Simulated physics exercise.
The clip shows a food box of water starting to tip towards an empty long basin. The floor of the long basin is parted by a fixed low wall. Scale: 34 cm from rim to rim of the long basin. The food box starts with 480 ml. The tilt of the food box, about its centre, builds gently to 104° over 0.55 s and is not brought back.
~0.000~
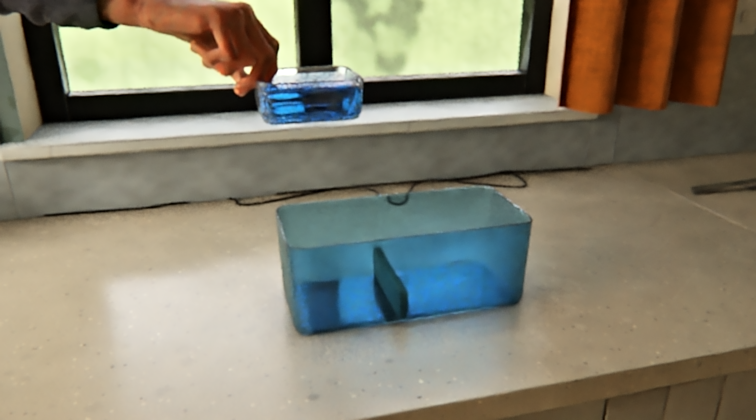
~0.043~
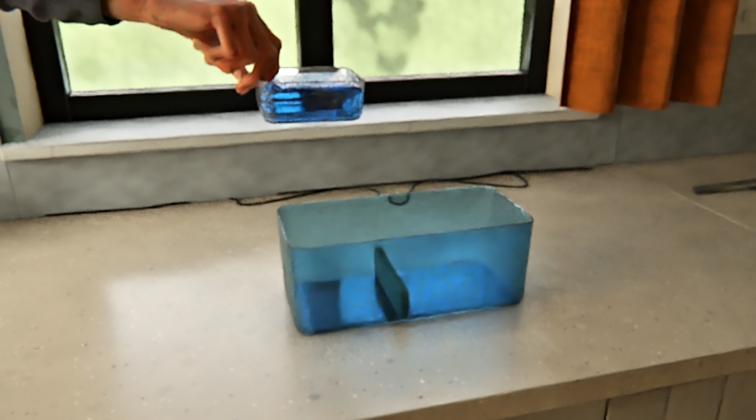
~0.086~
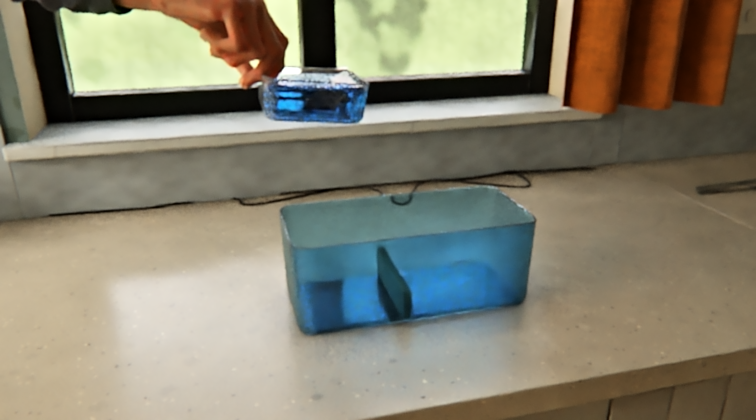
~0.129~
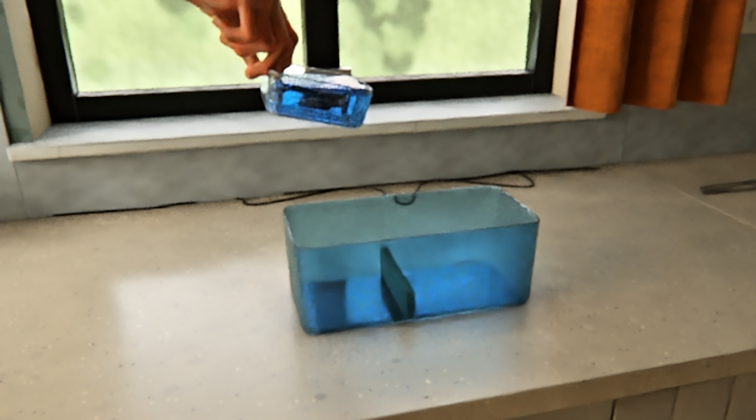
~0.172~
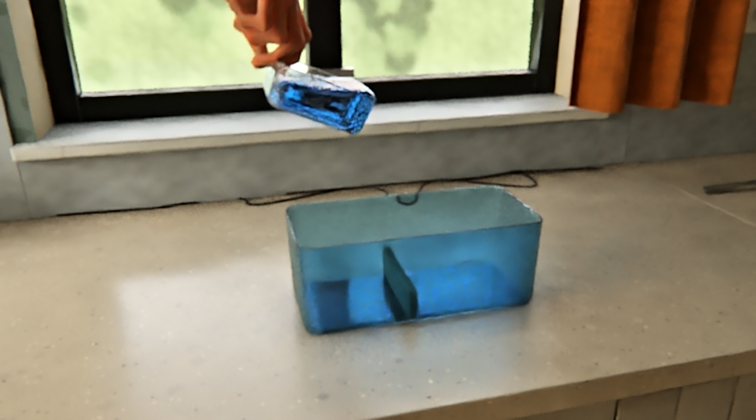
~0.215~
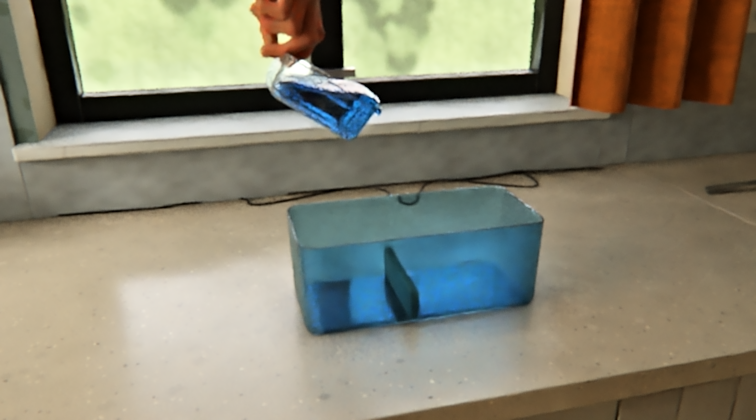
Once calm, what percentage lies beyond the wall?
The far part has some 76 per cent.
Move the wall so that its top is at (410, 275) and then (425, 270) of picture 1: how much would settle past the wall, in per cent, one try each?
First 40, then 10 per cent.
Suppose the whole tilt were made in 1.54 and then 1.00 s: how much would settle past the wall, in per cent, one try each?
In turn about 70 and 75 per cent.
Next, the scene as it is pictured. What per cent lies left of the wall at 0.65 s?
Near 20 in a hundred.
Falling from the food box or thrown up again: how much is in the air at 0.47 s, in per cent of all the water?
About 56 per cent.
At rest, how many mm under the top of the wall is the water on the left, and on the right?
Left about 38 mm, right about 28 mm.
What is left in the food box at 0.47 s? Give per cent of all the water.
Near 6 in a hundred.
Then, 0.47 s in, the tilt is 98° and 6 per cent is still to pour, 2 is left of the wall and 36 right of it.
Then, 0.65 s in, the tilt is 104° and 1 per cent is still to pour, 19 is left of the wall and 76 right of it.
Then, 0.84 s in, the tilt is 104° and 0 per cent is still to pour, 22 is left of the wall and 76 right of it.
Then, 1.05 s in, the tilt is 104° and 0 per cent is still to pour, 22 is left of the wall and 76 right of it.
Finally, 22 per cent lies left of the wall, 76 right of it and 2 outside.
